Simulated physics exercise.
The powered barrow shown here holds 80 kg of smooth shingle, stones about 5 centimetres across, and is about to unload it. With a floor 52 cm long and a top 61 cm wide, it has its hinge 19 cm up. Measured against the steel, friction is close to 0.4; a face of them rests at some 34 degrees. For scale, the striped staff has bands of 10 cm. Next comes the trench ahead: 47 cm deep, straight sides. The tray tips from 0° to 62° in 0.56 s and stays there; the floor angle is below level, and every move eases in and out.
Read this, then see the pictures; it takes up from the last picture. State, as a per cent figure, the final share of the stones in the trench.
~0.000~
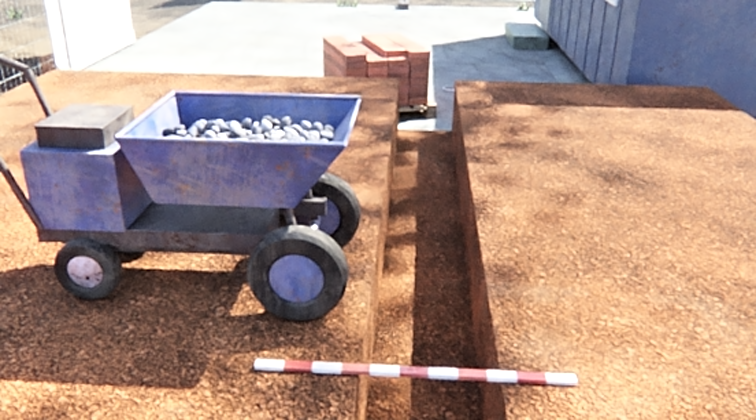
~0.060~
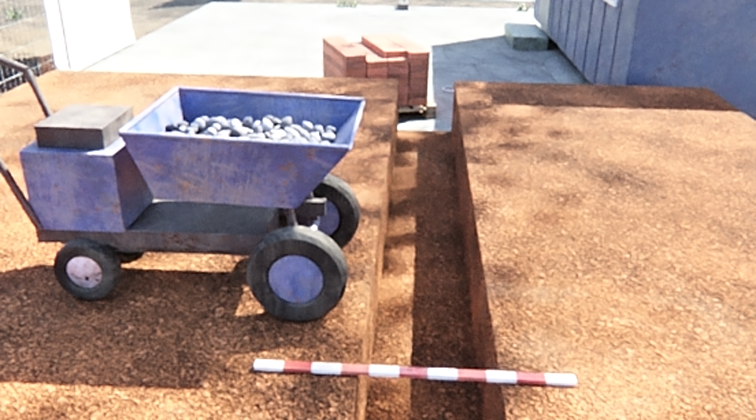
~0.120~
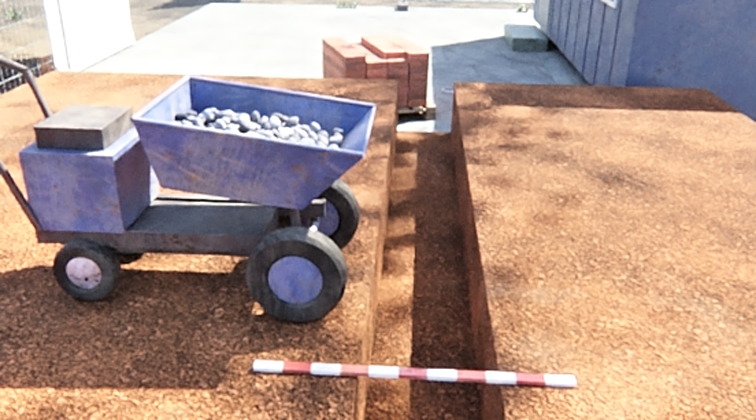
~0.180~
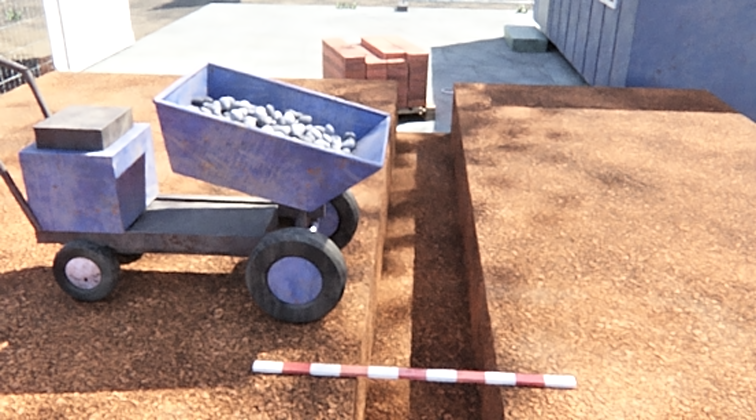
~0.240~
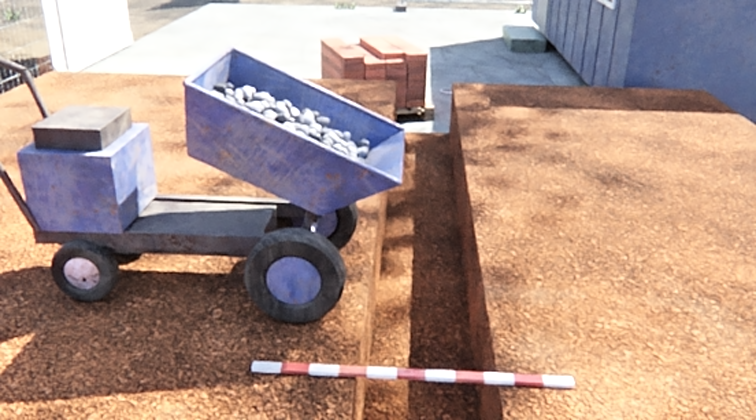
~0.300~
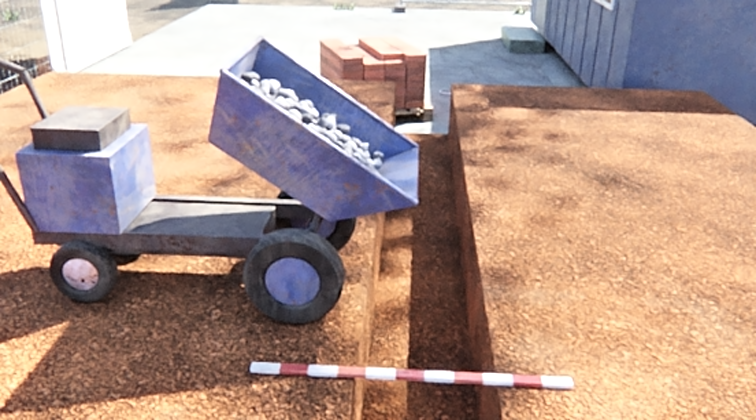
The final share is about 42 per cent.
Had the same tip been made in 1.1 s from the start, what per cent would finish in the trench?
It would come to roughly 65 per cent.
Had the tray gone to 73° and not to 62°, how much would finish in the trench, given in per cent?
Around 35 per cent would finish in the trench.
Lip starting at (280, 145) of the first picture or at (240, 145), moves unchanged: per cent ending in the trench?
Roughly 85 in a hundred, then 100 in a hundred.
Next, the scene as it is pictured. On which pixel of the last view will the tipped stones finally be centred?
Roughly at (510, 289).
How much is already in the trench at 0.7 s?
Approx. 10 % of the load.
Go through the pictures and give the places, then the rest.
The tray is at 0°, its lip at (345, 146); the top of the load is at (251, 128), in the first picture.
Lip at (350, 148), floor tilted 2°, highest stones at (216, 128); the stones move at 0.4 m/s on average, in the second picture.
Lip at (363, 156), floor tilted 7°, highest stones at (215, 118); the stones move at 0.9 m/s on average, in the third picture.
The tray is at 15°, its lip at (382, 167); the top of the load is at (215, 106); the stones move at 1.2 m/s on average, in the fourth picture.
Lip at (400, 184), floor tilted 24°, highest stones at (232, 94); the stones move at 1.4 m/s on average, in the fifth picture.
Lip at (417, 204), floor tilted 34°, highest stones at (258, 85); the stones move at 1.4 m/s on average, in the sixth picture.
After 0.4 s the floor is at 52°; 100 % in the tray; the foremost stones are at (406, 209).
After 0.7 s the floor is at 62°; 86 % in the tray, 11 % in the trench, 3 % past the trench; the foremost stones are at (503, 273).
After 1.0 s the floor is at 62°; 29 % in the tray, 14 % in the trench, 57 % past the trench; the foremost stones are at (654, 288).
After 3.0 s the floor is at 62°; 0 % in the tray, 42 % in the trench, 58 % past the trench; the foremost stones are past the picture's edge.
